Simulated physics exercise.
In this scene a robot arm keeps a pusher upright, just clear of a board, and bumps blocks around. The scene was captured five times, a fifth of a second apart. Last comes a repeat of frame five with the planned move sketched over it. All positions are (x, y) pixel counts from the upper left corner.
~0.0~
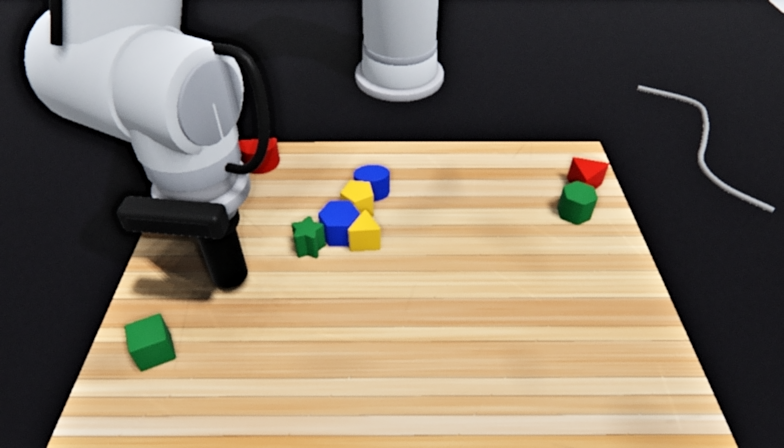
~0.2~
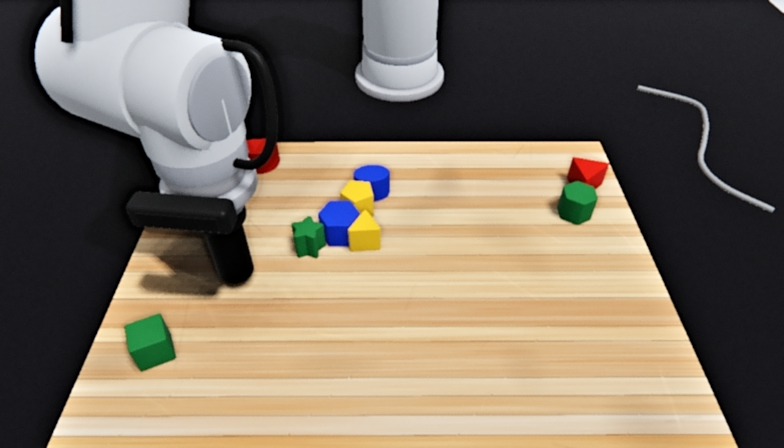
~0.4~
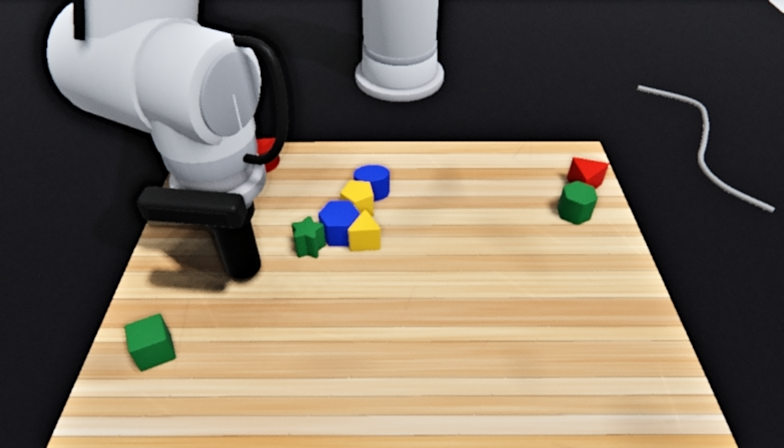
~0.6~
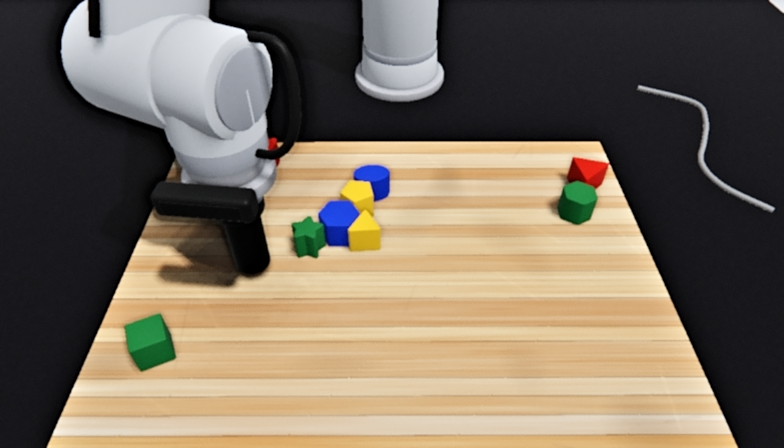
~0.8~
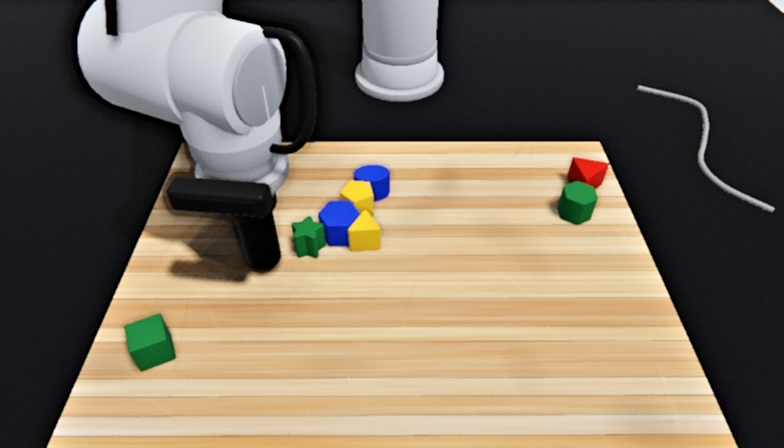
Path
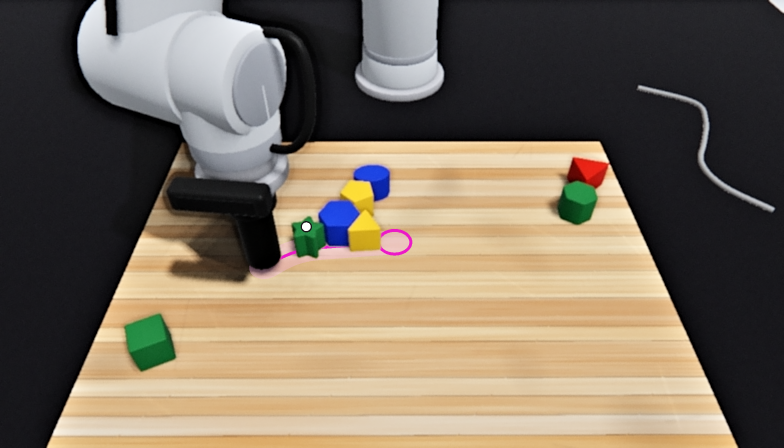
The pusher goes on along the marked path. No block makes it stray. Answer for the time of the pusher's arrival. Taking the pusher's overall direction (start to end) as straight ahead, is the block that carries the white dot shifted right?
Short answer: Yes.
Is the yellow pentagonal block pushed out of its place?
I'd say yes.
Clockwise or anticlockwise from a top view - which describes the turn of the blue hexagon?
Twists anticlockwise.
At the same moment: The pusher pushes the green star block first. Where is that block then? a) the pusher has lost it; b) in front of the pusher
I choose b.
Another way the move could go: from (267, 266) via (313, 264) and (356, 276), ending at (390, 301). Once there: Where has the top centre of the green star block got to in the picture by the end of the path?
So, by the moment the path ends, you'll find the top centre of the green star block at (329, 224).
Path on the board, from (267, 266) through (308, 249) and (351, 245) to (395, 242); the dot is on the green star block.
On the path given first. One third of the way, pusher at (306, 241); green star block at (334, 224); blue hexagon at (358, 208), turned 25° anticlockwise; yellow pentagonal block at (365, 184); yellow triangle at (381, 223).
Two thirds of the way, pusher at (351, 237); green star block at (379, 219); blue hexagon at (397, 200), turned 55° anticlockwise; yellow pentagonal block at (379, 180), turned 55° anticlockwise; yellow triangle at (408, 225), turned 40° clockwise.
At the end, pusher at (395, 233); green star block at (423, 216); blue hexagon at (420, 192), turned 110° anticlockwise; yellow pentagonal block at (379, 180), turned 55° anticlockwise; yellow triangle at (449, 228), turned 75° clockwise.
